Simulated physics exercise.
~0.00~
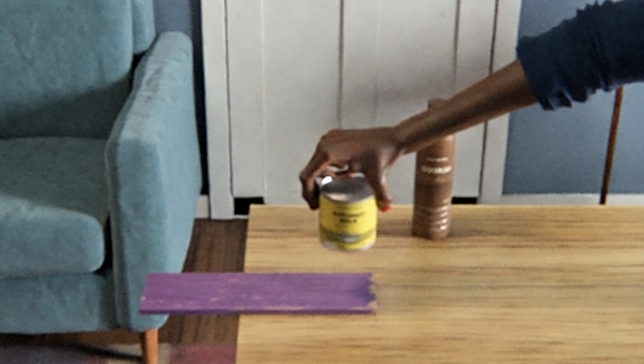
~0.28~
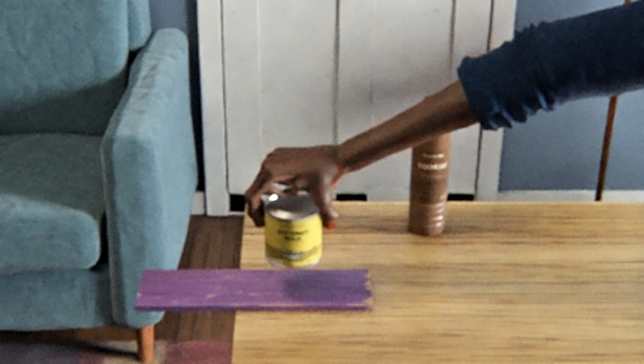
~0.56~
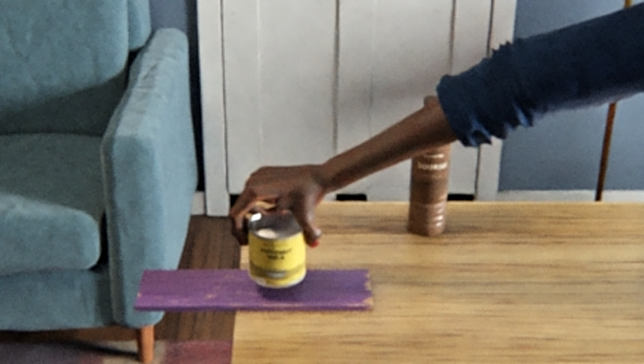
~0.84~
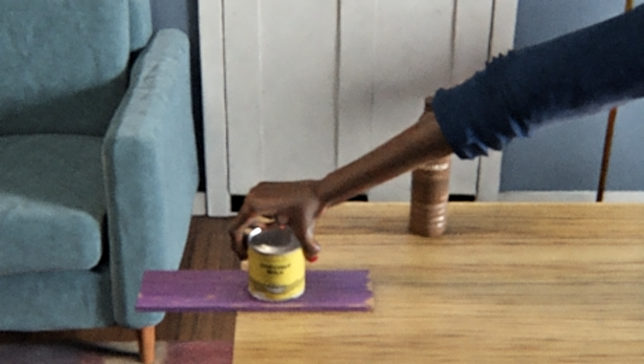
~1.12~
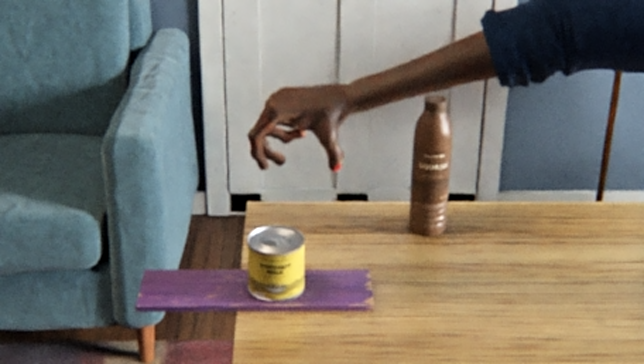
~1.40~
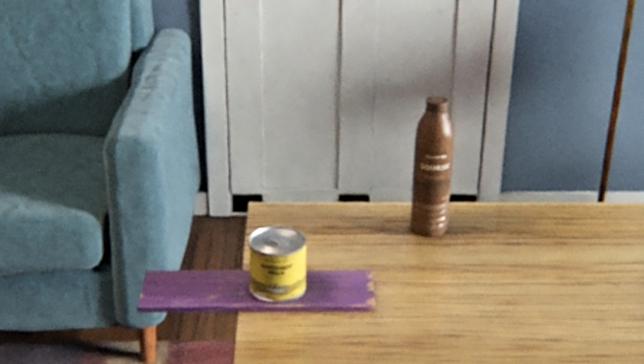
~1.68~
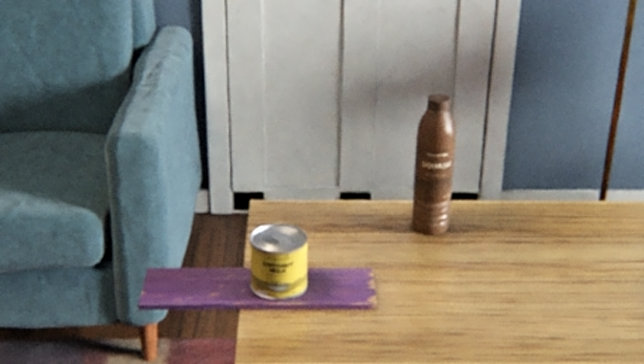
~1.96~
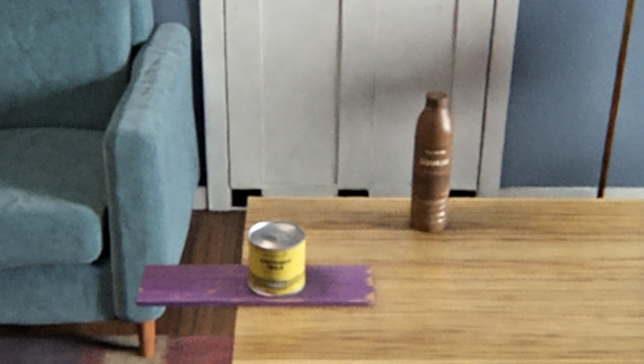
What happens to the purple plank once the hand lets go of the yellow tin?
The plank stays on the table, still sticking out over the end with the yellow tin standing on it.
